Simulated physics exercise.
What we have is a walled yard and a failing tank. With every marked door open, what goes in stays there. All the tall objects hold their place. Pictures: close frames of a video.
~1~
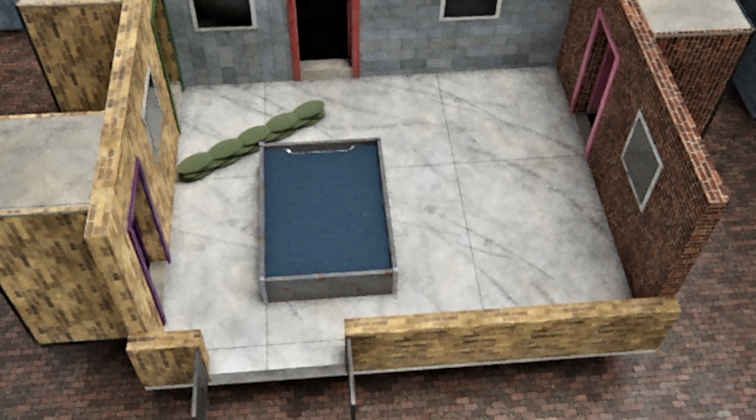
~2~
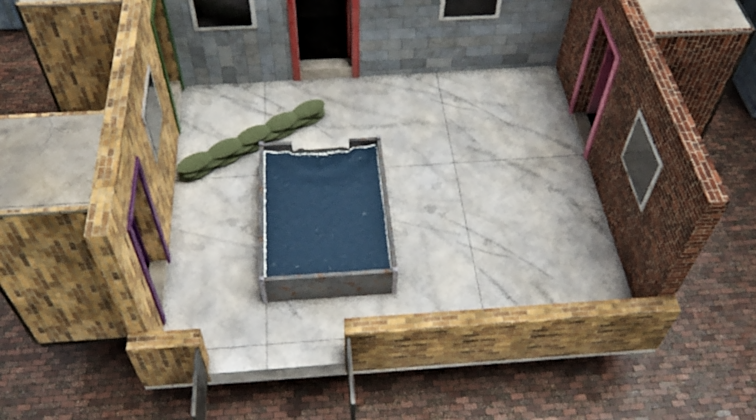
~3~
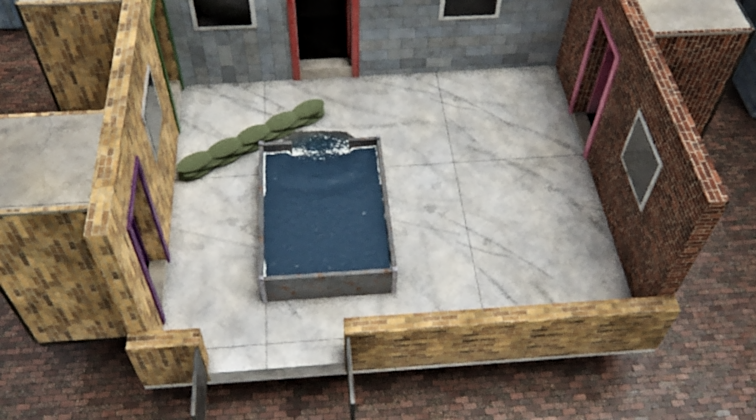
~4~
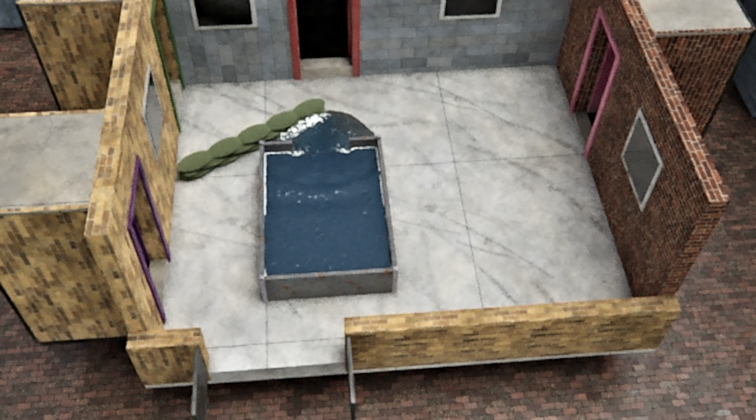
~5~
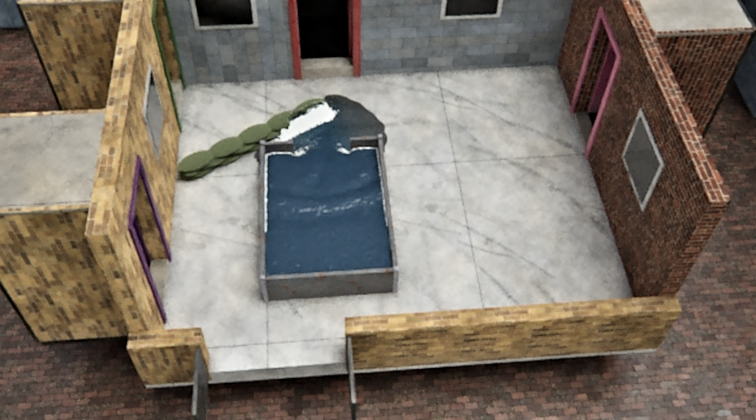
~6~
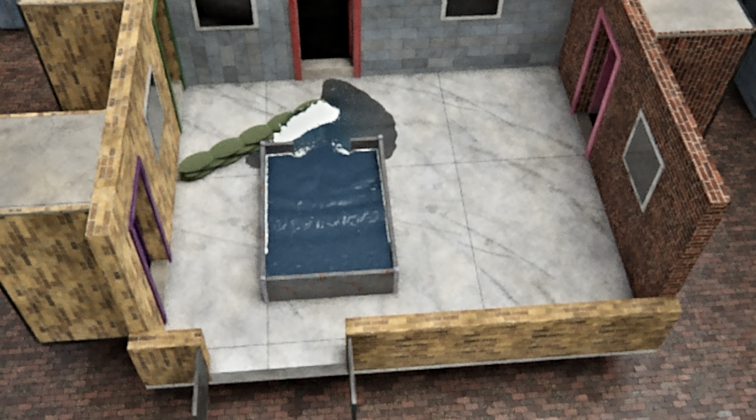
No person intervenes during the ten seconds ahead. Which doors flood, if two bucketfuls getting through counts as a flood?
The red door does not flood; the pink door floods; the green door does not flood; the purple door does not flood.
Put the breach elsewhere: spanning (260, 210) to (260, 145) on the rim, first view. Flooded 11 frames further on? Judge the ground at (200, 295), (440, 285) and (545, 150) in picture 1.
In turn: Inundated, then untouched, then untouched.
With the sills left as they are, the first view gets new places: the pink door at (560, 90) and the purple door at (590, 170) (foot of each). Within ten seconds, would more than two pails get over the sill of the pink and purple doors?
I reckon the pink door breaks the limit, and the purple door is safe.
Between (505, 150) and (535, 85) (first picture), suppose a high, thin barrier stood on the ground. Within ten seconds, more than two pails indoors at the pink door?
The pink door falls short.
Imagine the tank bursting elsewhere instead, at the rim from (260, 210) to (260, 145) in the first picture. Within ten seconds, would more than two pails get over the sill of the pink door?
The pink one takes less.
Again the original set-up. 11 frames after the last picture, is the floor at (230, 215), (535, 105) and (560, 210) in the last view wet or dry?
As listed, the points end up soaked, high and dry and high and dry.
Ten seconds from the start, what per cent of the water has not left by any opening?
90 percent or thereabouts.
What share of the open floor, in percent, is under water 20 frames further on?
It comes out near 45 percent.
A moment on, water covers 15 % of the floor; the red door wet at the sill, nothing in, the pink door not reached, the green door not reached, the purple door not reached.
Next, water covers 25 % of the floor; the red door wet at the sill, nothing in, the pink door not reached, the green door not reached, the purple door not reached.
Then, water covers 45 % of the floor; the red door wet at the sill, nothing in, the pink door wet at the sill, nothing in, the green door wet at the sill, nothing in, the purple door wet at the sill, nothing in.
Later, water covers 70 % of the floor; the red door wet at the sill, nothing in, the pink door over two buckets in, the green door wet at the sill, nothing in, the purple door wet at the sill, nothing in.
In the end, water covers 90 % of the floor; the red door wet at the sill, nothing in, the pink door over two buckets in, the green door wet at the sill, nothing in, the purple door wet at the sill, nothing in.
